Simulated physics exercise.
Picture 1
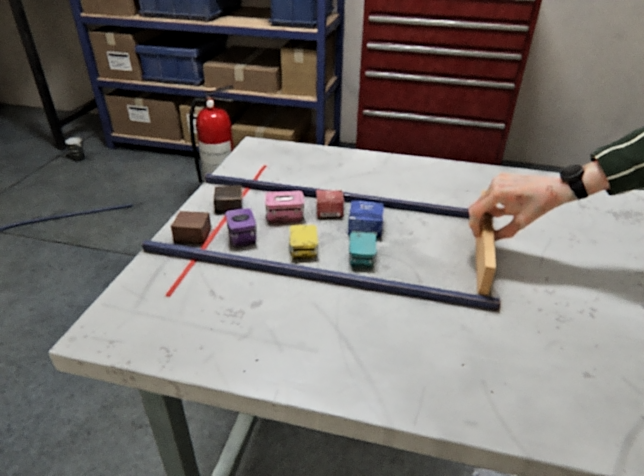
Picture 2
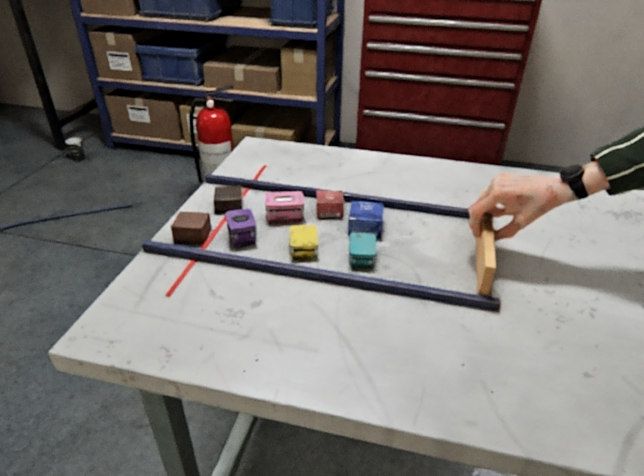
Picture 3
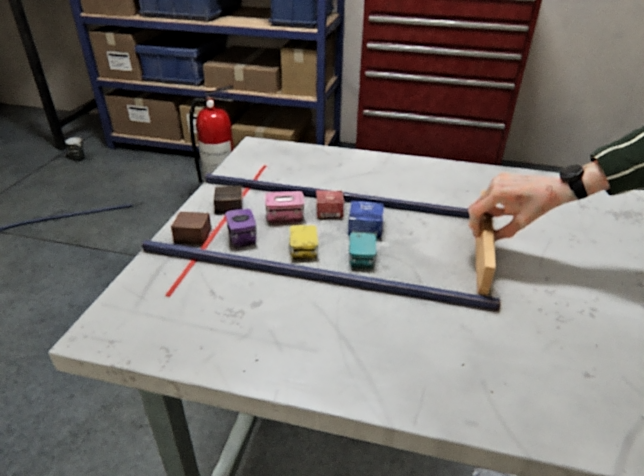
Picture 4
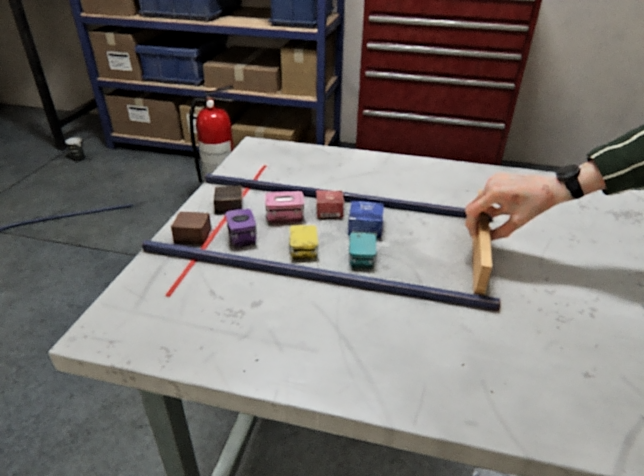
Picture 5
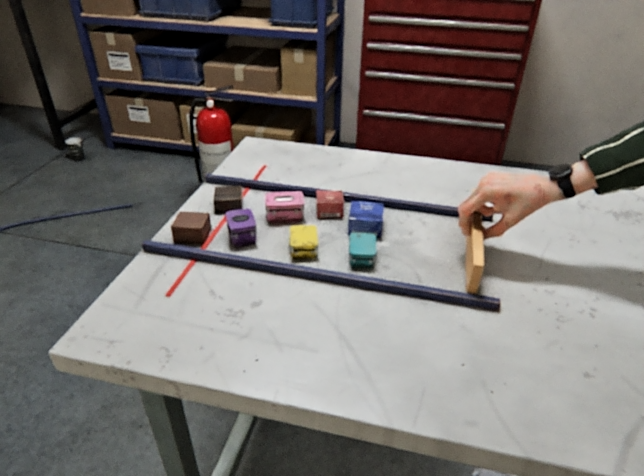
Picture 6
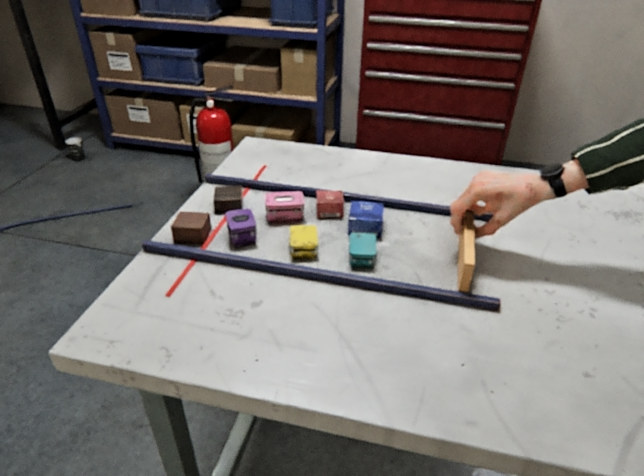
A hand wearing a dark watch slides an upright wooden board a short way left between two dark rails on a pale worktable, seen from above at an angle in a workshop. Brown, black, purple, pink, yellow, red, blue and turquoise blocks and cases sit toward the left, near a red tape line, with shelves and red drawers behind. The board first barely moves, then creeps left, while the small objects and the camera stay still.
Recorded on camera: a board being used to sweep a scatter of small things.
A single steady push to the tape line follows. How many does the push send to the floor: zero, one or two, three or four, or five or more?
Most likely the drop count will come to three or four.
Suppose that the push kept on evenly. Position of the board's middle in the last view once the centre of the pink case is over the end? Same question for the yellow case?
The pink case puts it at (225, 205), the yellow case at (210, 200).
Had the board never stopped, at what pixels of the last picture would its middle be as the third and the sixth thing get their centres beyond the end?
Pixels, in order: Around (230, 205), around (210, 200).
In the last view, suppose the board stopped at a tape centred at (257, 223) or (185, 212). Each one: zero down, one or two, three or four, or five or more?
With the tape at the first place the answer is none, and at the second place it's 5 or more.
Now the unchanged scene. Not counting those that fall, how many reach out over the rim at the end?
I count 2 overhanging.
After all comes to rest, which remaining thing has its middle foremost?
Nearest at the end: The pink case.
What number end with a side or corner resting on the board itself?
2 touch it.
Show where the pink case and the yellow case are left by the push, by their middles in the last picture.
The pink case finishes at (188, 193); the yellow case finishes at (180, 224).
Soon after, none off yet; brown block at rest near (192, 228); black block at rest near (228, 199); purple case at rest near (242, 228).
In the end, the number that fall off is three or four; gone, purple case, black block and brown block.
